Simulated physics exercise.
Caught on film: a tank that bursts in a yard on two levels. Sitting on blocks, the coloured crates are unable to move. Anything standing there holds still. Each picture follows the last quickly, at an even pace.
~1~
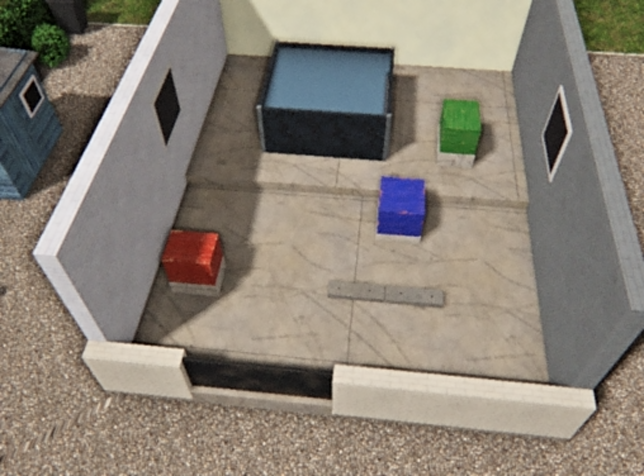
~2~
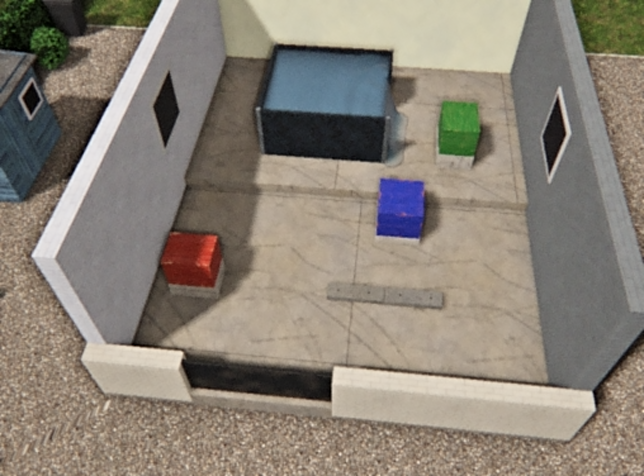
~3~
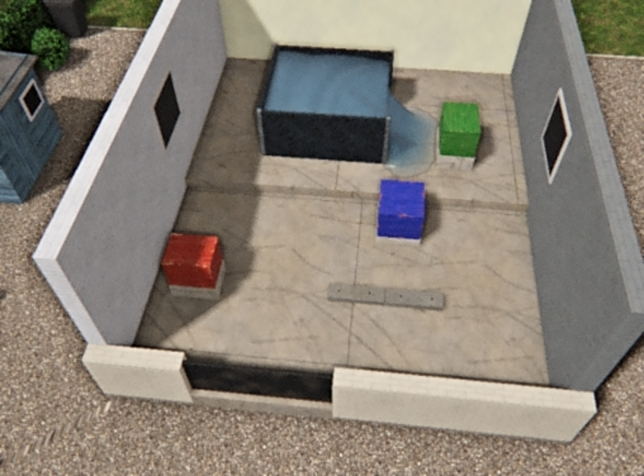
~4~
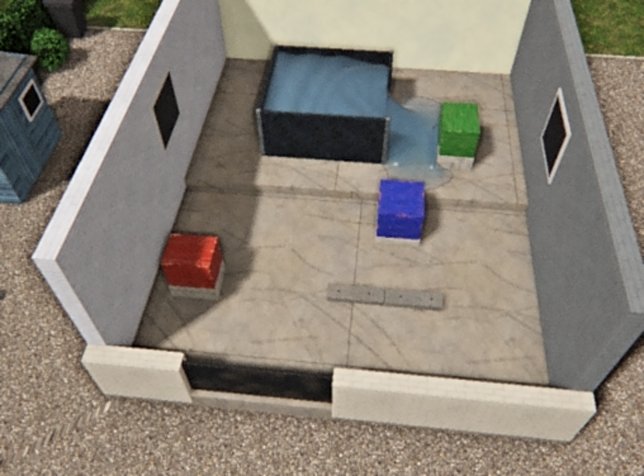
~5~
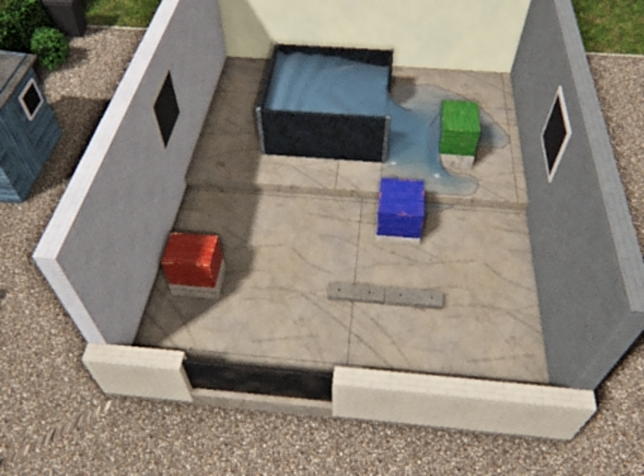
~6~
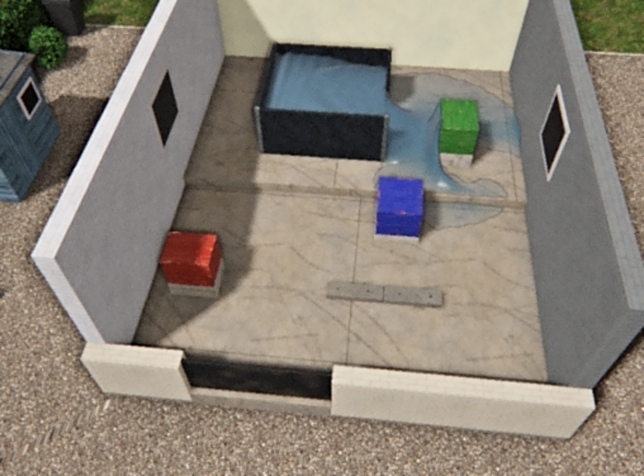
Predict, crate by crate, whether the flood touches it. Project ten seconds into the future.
In order: The red crate stays above the water; the blue crate is not above the water; the green crate is not above the water.
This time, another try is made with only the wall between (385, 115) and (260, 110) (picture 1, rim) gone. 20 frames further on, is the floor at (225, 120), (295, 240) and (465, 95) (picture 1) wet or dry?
In sequence: Untouched, inundated, untouched.
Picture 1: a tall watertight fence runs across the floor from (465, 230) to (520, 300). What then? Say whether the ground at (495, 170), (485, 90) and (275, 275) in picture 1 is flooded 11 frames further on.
As listed: Wet, flooded, not flooded.
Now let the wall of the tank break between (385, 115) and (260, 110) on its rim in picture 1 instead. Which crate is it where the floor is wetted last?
That would be the green-painted one.
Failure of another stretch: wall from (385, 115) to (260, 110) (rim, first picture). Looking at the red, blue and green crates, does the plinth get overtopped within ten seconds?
Result: Red is swamped; blue is swamped; green is not reached.
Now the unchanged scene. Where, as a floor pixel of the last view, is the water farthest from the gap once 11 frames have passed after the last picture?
My pick would be pixel (540, 410).
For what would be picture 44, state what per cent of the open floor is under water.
Estimate: Near 95 %.
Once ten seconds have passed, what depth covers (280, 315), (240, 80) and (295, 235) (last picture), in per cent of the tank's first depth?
In order: Roughly 12, 10 and 16 in a hundred.
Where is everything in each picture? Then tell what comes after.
The first frame shows the tank at (329, 81) is whole and still.
In the second frame, water pours out at (385, 121) and has run to (388, 165).
In the third frame, water pours out at (385, 125) and has run to (430, 119).
In the fourth frame, water pours out at (384, 126) and has run to a hidden place.
In the fifth frame, the front is at (504, 137), out from the gap at (385, 126).
In the sixth frame, water pours out at (383, 124) and has run to (513, 111).
A moment on, water covers 25 % of the floor; the red crate not reached, the blue crate water round its plinth, the green crate water round its plinth.
Next, water covers 45 % of the floor; the red crate not reached, the blue crate water round its plinth, the green crate water round its plinth.
Then, water covers 70 % of the floor; the red crate water round its plinth, the blue crate water round its plinth, the green crate water round its plinth.
Later, water covers 95 % of the floor; the red crate water round its plinth, the blue crate water round its plinth, the green crate water round its plinth.
In the end, water covers 95 % of the floor; the red crate stayed above the water, the blue crate was topped, the green crate was topped.
